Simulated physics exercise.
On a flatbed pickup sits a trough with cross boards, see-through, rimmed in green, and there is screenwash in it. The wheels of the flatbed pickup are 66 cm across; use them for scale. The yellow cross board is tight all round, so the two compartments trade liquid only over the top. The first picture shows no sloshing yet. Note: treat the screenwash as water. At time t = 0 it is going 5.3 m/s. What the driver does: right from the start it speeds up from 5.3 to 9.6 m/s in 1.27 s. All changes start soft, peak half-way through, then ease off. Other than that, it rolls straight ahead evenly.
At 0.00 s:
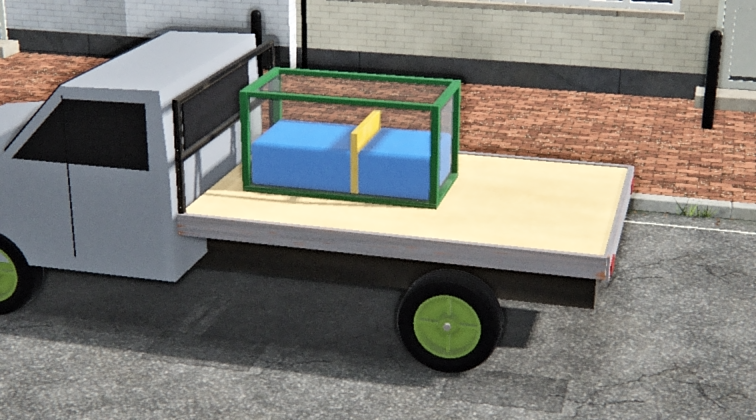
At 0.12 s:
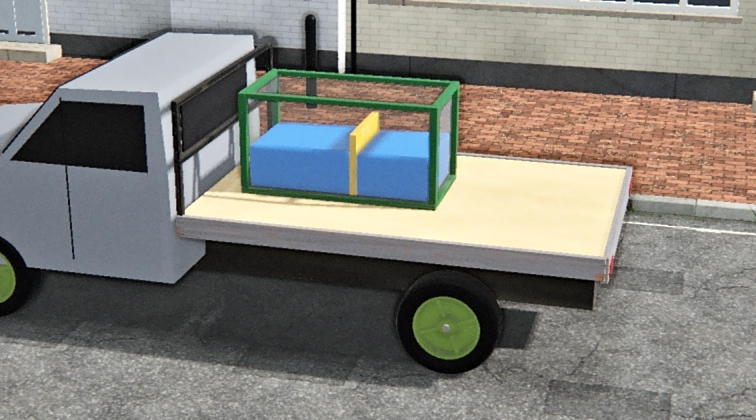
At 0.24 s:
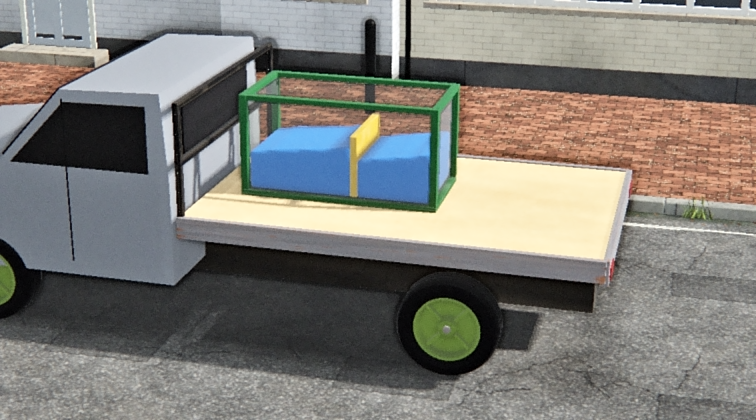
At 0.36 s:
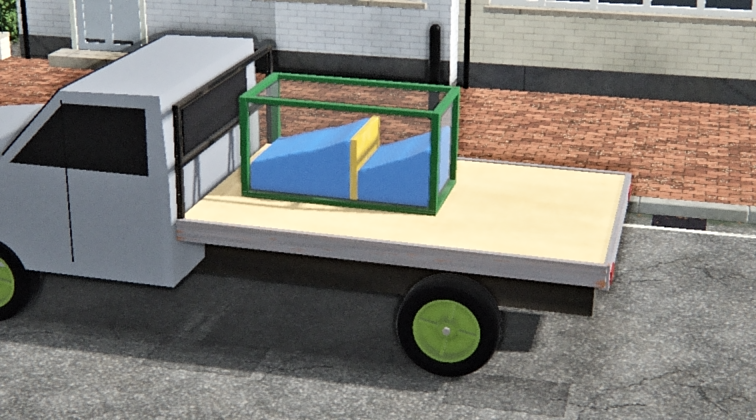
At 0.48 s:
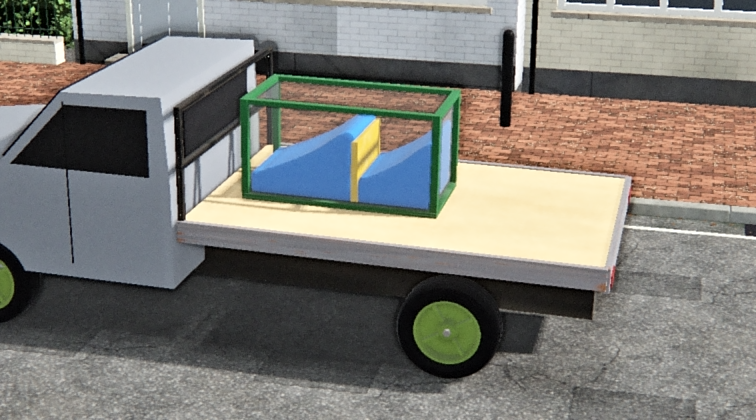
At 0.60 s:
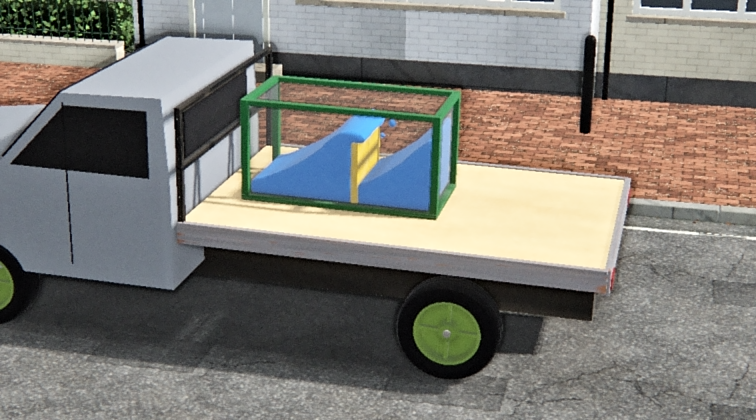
A grey flatbed pickup rolled left along a street past brick paving, and the blue liquid in its green-rimmed, see-through trough, level at first, sloped up toward the right on both sides of a yellow board.
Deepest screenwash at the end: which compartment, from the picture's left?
The second one from the left.
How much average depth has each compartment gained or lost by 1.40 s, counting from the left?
From the left, down 4 cm and up 6 cm.
Then, 0.90 s in, left to right it is 26, 35 cm deep.
Then, 1.40 s in, left to right it is 26, 36 cm deep.
Then, 1.90 s in, left to right it is 26, 36 cm deep.
Then, 4.26 s in, left to right it is 26, 36 cm deep.
